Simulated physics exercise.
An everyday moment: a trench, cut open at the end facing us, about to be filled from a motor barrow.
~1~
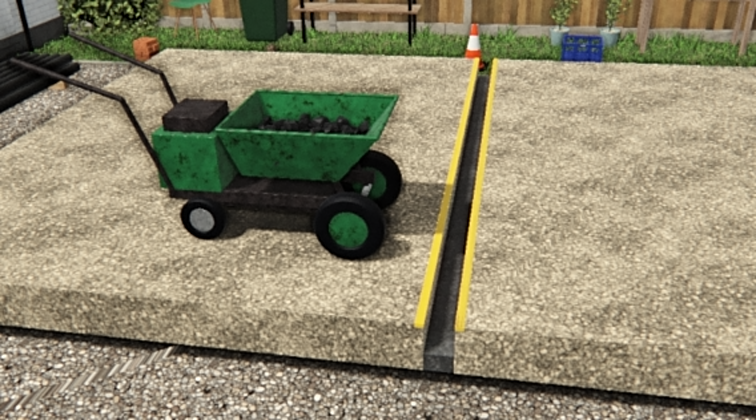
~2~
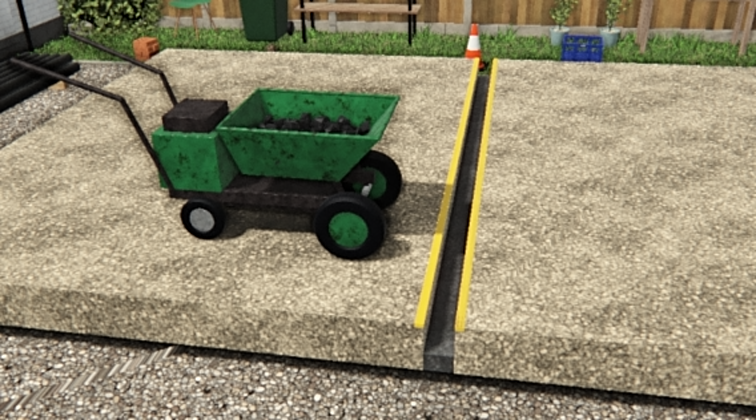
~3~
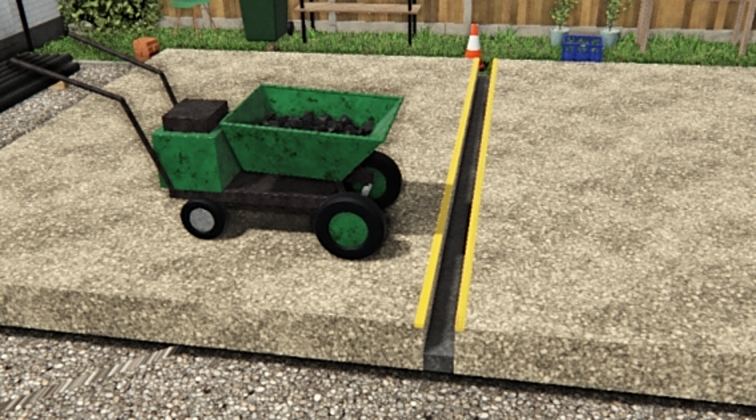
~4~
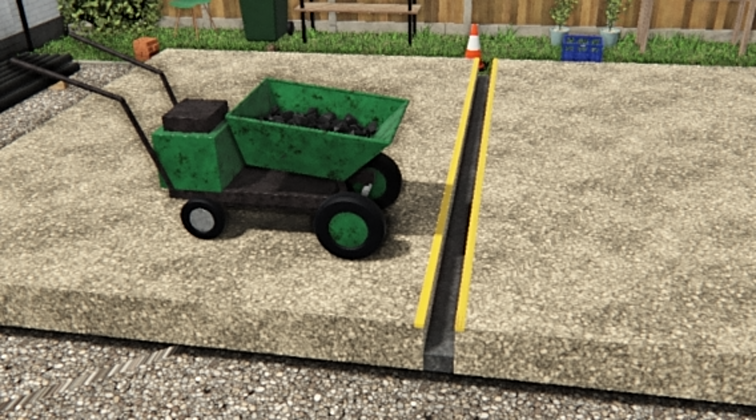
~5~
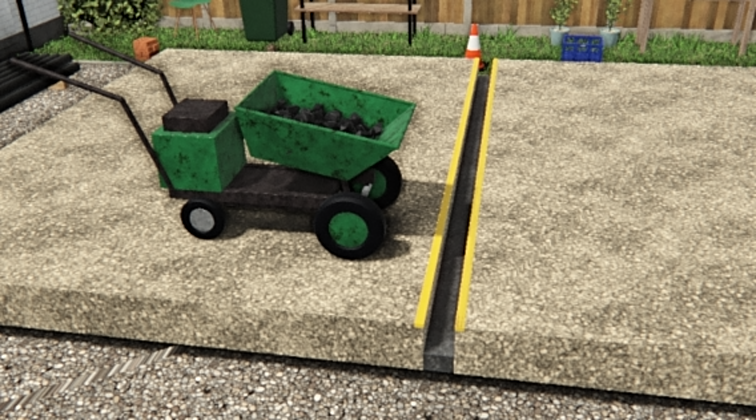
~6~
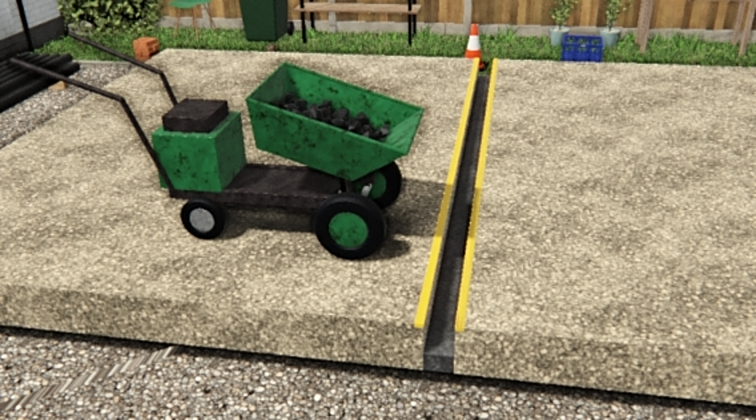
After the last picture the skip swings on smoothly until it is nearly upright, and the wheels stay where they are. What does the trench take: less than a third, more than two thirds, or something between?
The trench ends with less than a third of it.
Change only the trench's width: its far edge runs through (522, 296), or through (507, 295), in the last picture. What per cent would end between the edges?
In turn 100 and 80 in a hundred.
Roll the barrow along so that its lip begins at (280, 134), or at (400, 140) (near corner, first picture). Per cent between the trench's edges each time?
The first gives 30 %, the second 10 %.
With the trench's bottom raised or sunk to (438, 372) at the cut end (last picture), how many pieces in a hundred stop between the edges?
Close to 20 per cent.
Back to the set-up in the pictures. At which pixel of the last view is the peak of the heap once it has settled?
At about (499, 230).
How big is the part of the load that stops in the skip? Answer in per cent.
It comes to 0 per cent or so.
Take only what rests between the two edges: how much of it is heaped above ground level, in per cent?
About 0 per cent.
Soon after the last picture, skip tipped steeply; all in the skip.
A little later, skip tipped steeply; nearly all in the skip; a stray few in or heaped over the trench; a small part beyond it; a stray few falling.
Later still, skip tipped right over; a small part in the skip; a small part in or heaped over the trench; most beyond it.
By the end, skip tipped right over; about a quarter in or heaped over the trench; most beyond it.
